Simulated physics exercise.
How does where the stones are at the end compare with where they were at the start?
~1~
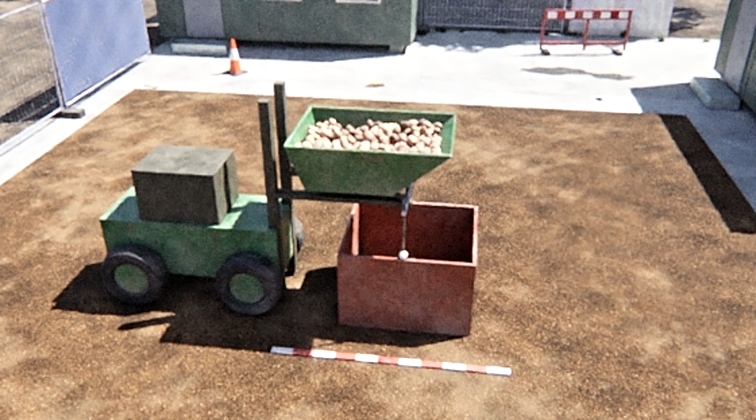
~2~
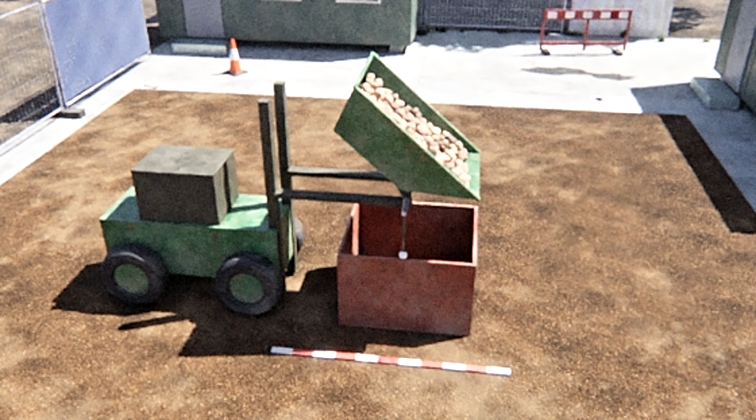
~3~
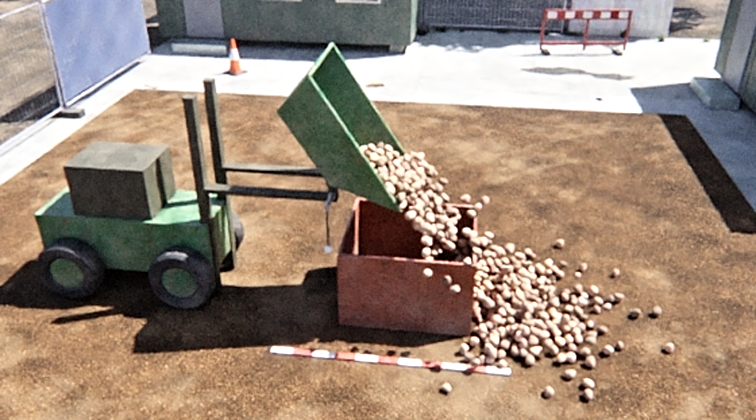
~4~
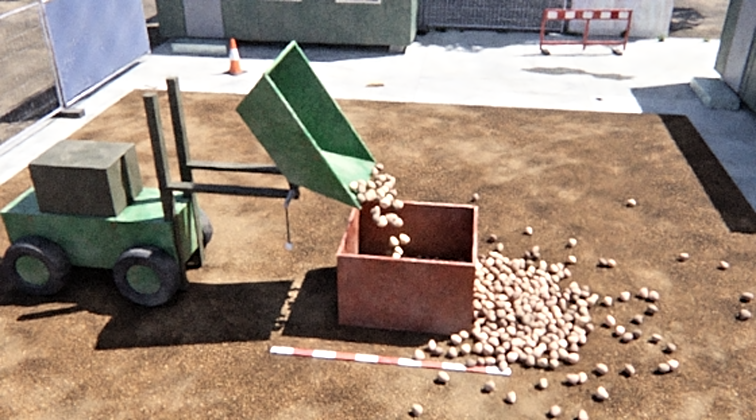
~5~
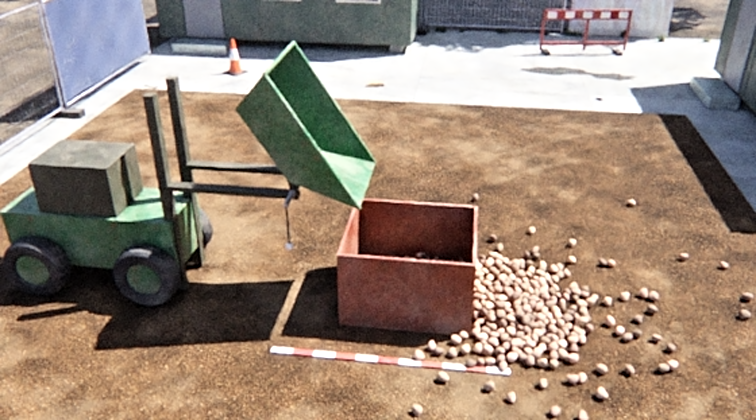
At the start the stones are all up in the green skip above the red bin. By the end they are lower and further right, with many heaped and scattered on the ground to the right of the bin and the rest inside it.
Green fork truck tipping stones toward a red bin and backing left, emptying its skip, with many heaped beyond the bin.
